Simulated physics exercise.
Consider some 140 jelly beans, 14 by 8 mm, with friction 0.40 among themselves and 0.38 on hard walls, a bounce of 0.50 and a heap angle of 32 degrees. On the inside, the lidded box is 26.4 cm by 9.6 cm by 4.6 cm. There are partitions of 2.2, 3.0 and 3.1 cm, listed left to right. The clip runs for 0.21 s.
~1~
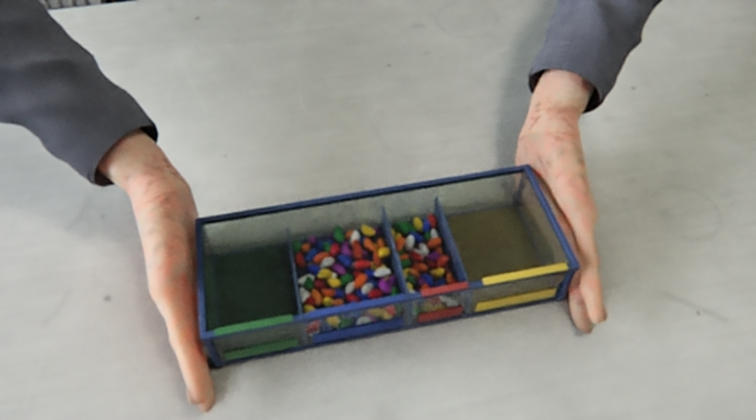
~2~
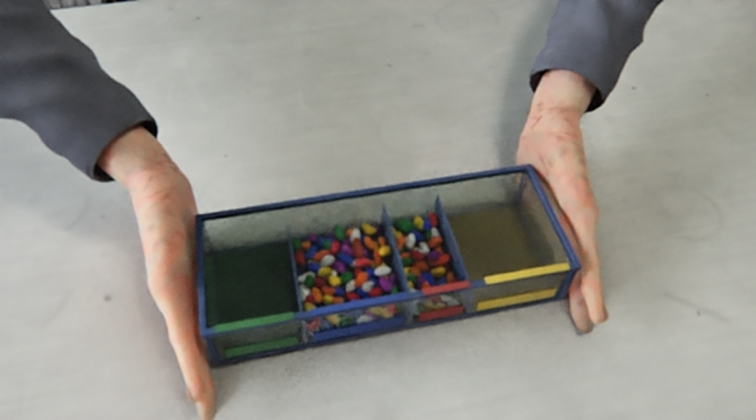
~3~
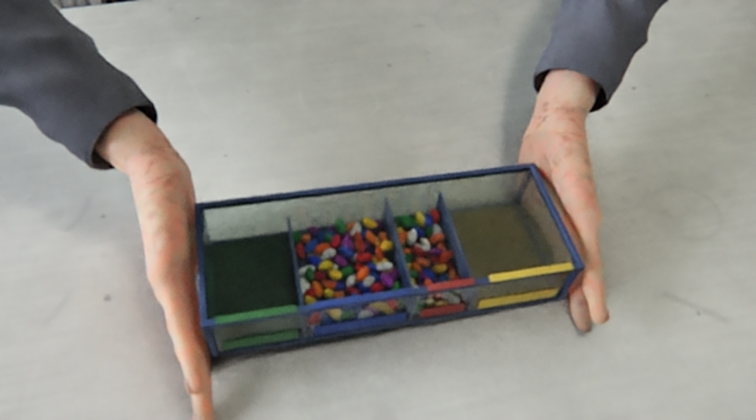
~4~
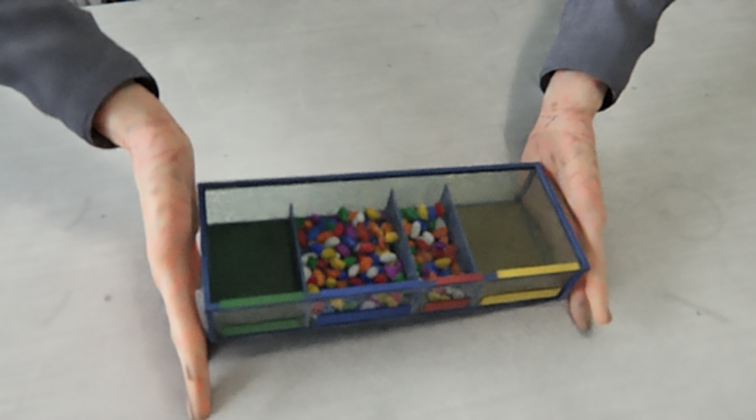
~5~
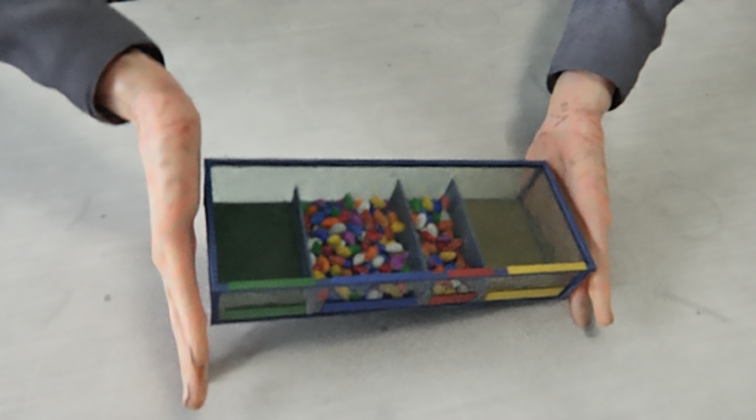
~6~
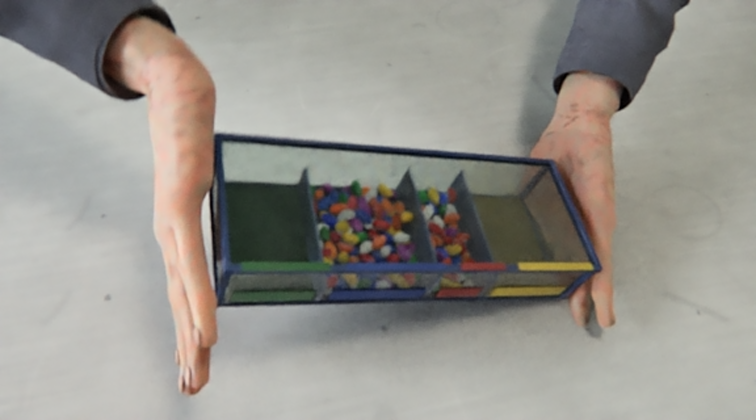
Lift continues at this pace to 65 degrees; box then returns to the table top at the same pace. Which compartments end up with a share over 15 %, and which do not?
Red over, blue over, green not over, yellow not over.
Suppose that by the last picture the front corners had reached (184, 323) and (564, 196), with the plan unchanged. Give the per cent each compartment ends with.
Per cent at the end: Red 35; blue 60; green 5; yellow 0.
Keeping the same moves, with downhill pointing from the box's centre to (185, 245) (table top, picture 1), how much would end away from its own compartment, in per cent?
The share would be about 15 percent.
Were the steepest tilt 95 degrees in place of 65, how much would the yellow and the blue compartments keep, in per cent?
Yellow: 30; blue: 40 (per cent).
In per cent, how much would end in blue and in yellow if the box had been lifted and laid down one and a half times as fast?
The blue compartment gets 50 % while the yellow one gets 10 %.
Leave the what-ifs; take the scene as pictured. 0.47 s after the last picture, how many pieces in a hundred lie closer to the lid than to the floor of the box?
About 20 per cent.
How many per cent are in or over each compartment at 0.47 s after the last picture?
In per cent: Red 35, blue 65, green 0, yellow 0.
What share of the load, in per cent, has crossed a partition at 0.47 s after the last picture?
0 %.
Then, 0.47 s after the last picture, tilt 63 degrees; red 35 %, blue 65 %.
Then, 0.78 s after the last picture, tilt 25 degrees; red 45 %, blue 55 %, yellow 5 %.
Then, 1.19 s after the last picture, tilt 0 degrees; red 45 %, blue 55 %, yellow 5 %.
In the end, red 45 %, blue 55 %, green 0 %, yellow 5 %.
